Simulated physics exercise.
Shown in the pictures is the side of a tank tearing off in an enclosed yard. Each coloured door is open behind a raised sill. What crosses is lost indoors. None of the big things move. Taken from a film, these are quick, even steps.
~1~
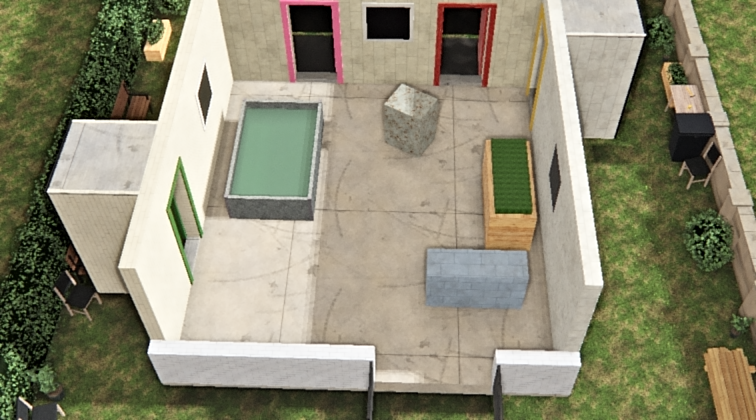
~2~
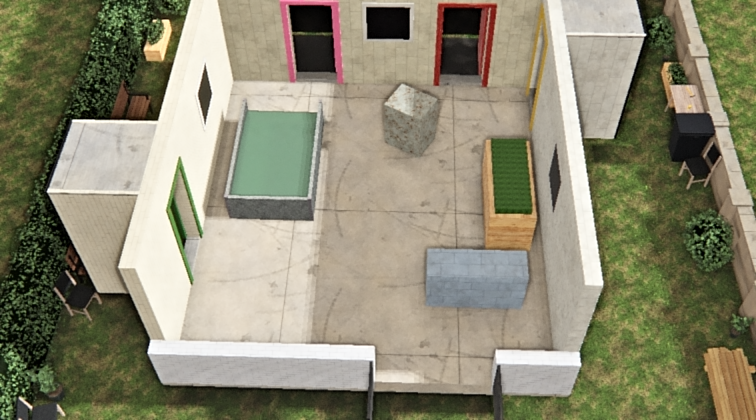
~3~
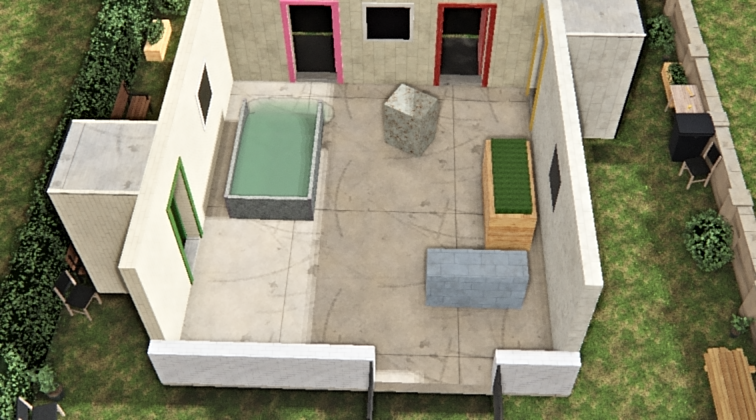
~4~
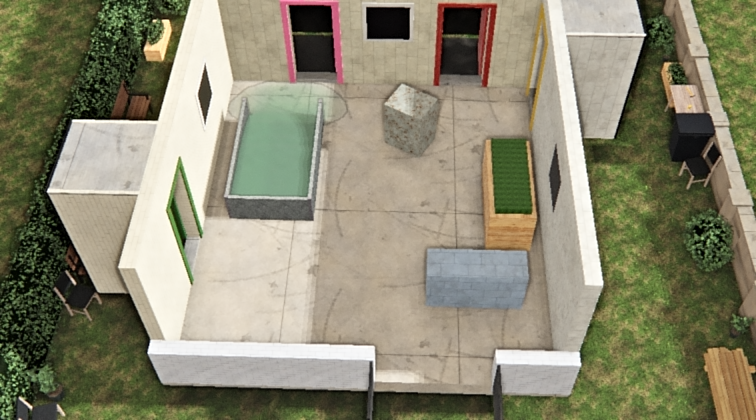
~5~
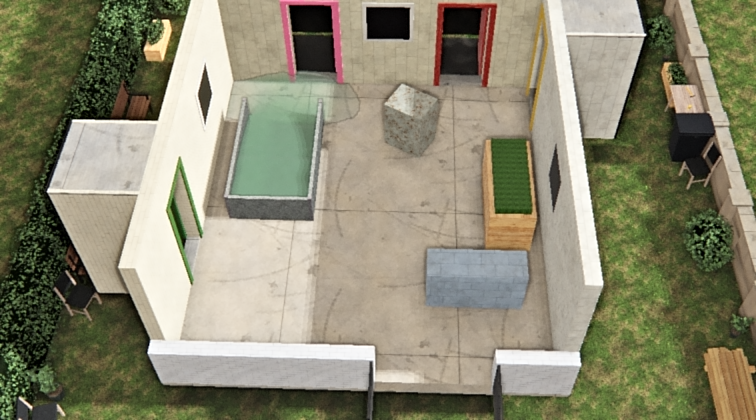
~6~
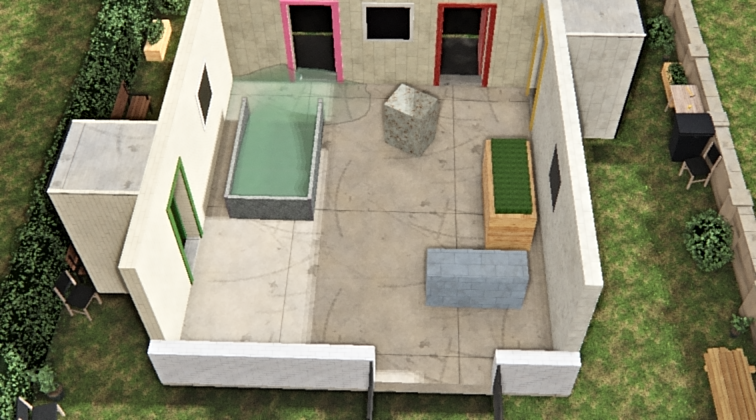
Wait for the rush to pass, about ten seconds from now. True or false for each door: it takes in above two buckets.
The red door, false; the yellow door, false; the green door, false; the pink door, true.
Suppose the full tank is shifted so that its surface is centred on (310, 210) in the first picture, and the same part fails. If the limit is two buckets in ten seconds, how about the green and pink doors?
Briefly, the green door stays within the limit and the pink door overshoots.
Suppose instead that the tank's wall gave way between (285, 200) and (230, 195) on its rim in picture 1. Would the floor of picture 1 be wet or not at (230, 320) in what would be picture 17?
Verdict: Awash.
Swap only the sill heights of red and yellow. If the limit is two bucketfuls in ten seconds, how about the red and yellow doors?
Then the red door falls below the mark, and the yellow door goes past the mark.
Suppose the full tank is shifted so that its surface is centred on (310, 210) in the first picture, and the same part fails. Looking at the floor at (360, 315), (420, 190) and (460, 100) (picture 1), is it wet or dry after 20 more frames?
Readings in order: No flood; flood; flood.
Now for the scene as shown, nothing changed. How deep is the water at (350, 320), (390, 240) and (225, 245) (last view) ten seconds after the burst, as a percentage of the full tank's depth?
The three come to some 4, 4 and 2 per cent respectively.
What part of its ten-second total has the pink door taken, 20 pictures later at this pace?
Around 85 percent.
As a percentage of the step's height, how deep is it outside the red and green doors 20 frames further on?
Some 40 percent and then some 110 percent.
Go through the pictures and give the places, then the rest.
Still water in the water tank at (276, 150), in the first frame.
Water pours out on the water tank's far side and has run to a hidden place, in the second frame.
Water pours out on the water tank's far side and has run to (329, 110), in the third frame.
The front is at (326, 89), out from the gap on the water tank's far side, in the fourth frame.
Water pours out on the water tank's far side and has run to (239, 81), in the fifth frame.
Water pours out on the water tank's far side and has run to (360, 84), in the sixth frame.
A moment on, water covers 10 % of the floor; the red door not reached, the yellow door not reached, the green door not reached, the pink door far over two buckets in.
Next, water covers 20 % of the floor; the red door wet at the sill, nothing in, the yellow door not reached, the green door not reached, the pink door far over two buckets in.
Then, water covers 35 % of the floor; the red door wet at the sill, nothing in, the yellow door wet at the sill, nothing in, the green door wet at the sill, nothing in, the pink door far over two buckets in.
Later, water covers 55 % of the floor; the red door wet at the sill, nothing in, the yellow door wet at the sill, nothing in, the green door under two buckets in, the pink door far over two buckets in.
In the end, water covers 85 % of the floor; the red door wet at the sill, nothing in, the yellow door wet at the sill, nothing in, the green door under two buckets in, the pink door far over two buckets in.
